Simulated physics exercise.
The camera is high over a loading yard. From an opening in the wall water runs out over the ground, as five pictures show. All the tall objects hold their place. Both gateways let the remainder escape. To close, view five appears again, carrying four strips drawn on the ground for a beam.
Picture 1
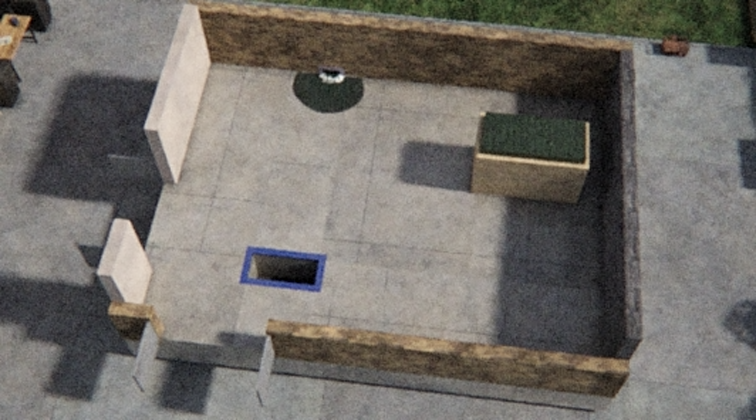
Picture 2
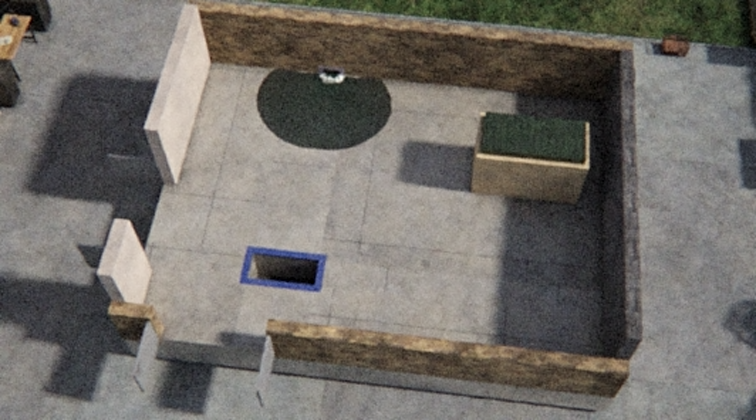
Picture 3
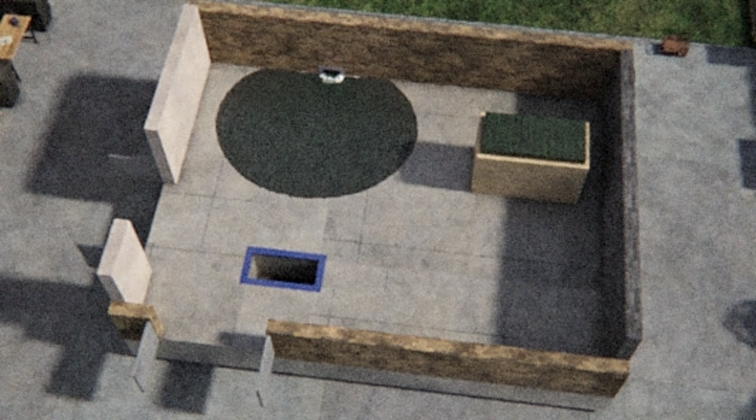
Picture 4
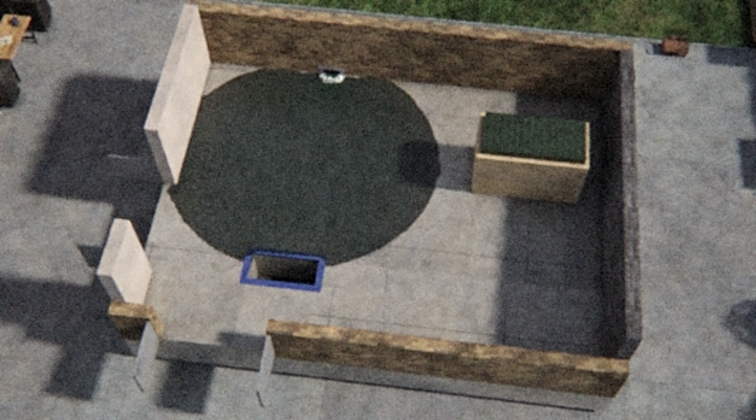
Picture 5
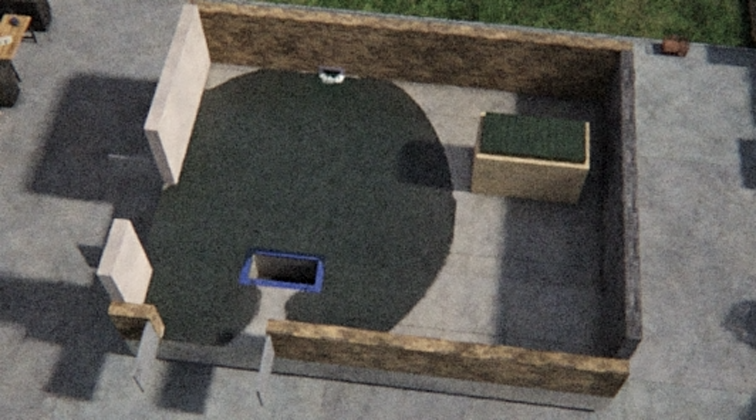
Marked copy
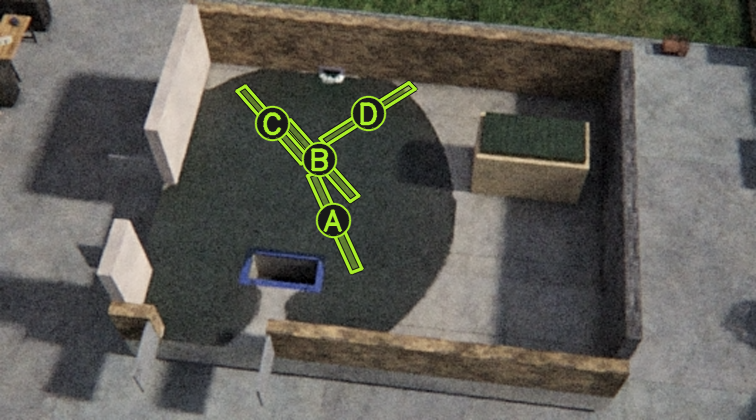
In a walled loading yard seen from high above, a small dark wet patch lies below a little pale outfall at the back wall. The patch spreads in a widening round shape across the concrete, reaches the blue-edged drain, then surrounds it and extends to the gaps at the front left.
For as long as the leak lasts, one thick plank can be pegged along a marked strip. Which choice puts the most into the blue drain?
Use position C.
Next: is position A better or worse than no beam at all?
It is worse.
On the marked copy, A from (312, 174) to (356, 270); B from (286, 122) to (354, 198); C from (241, 88) to (305, 161); D from (323, 141) to (412, 85).
With A, about 18 % of the stream goes into the blue drain, about 77 % out by the gates.
With B, about 16 % of the stream goes into the blue drain, about 79 % out by the gates.
With C, about 29 % of the stream goes into the blue drain, about 64 % out by the gates.
With D, about 18 % of the stream goes into the blue drain, about 82 % out by the gates.
